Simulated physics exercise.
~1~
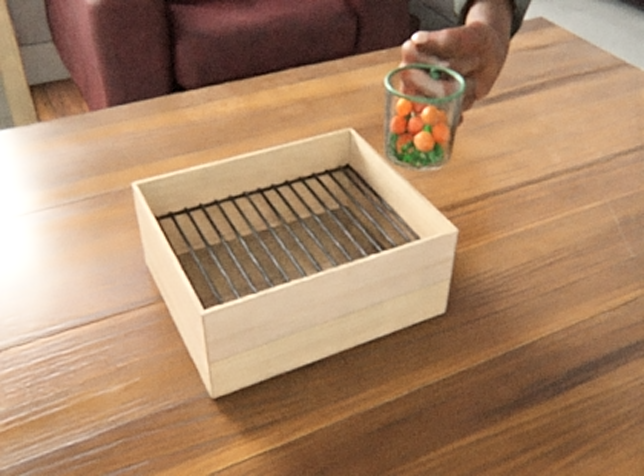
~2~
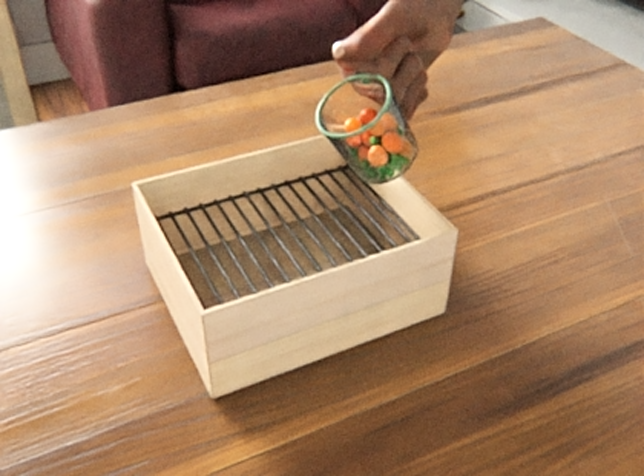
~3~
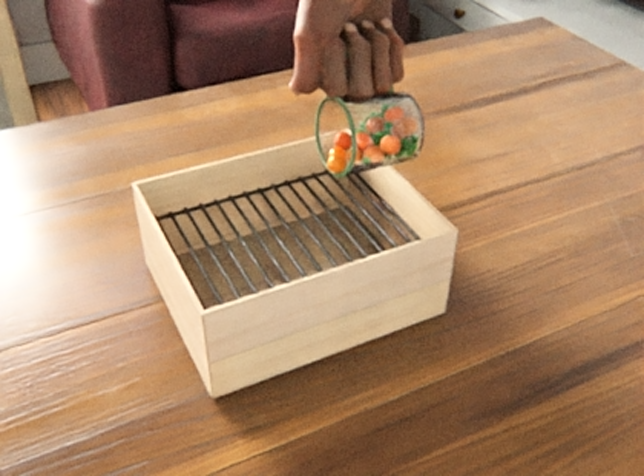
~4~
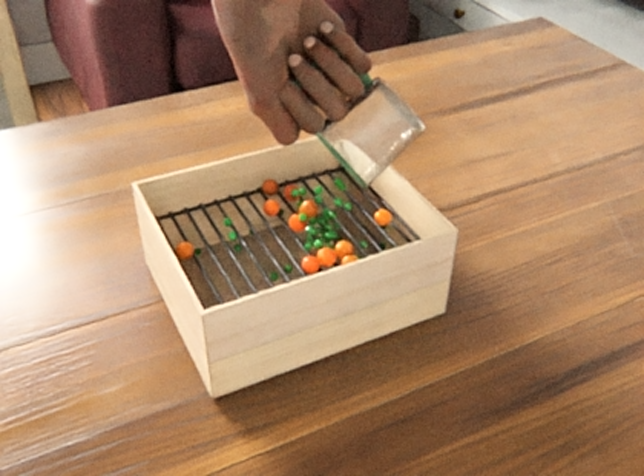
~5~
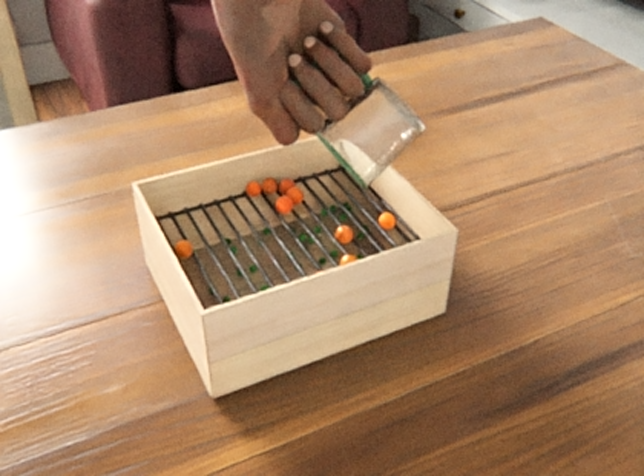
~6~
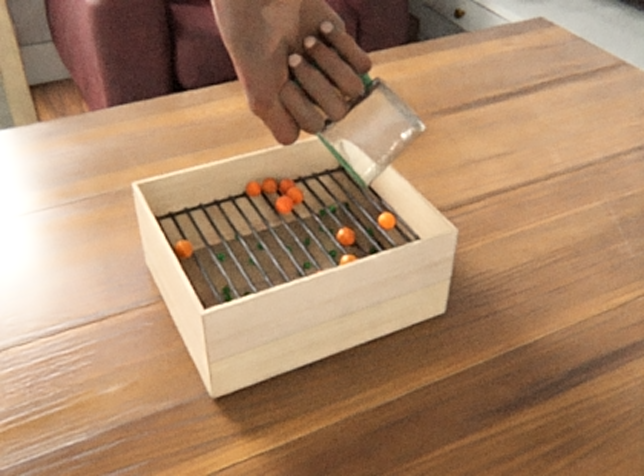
Hand tipping a clear cup of orange and green balls over a wire rack, green ones falling through, orange ones staying on top.
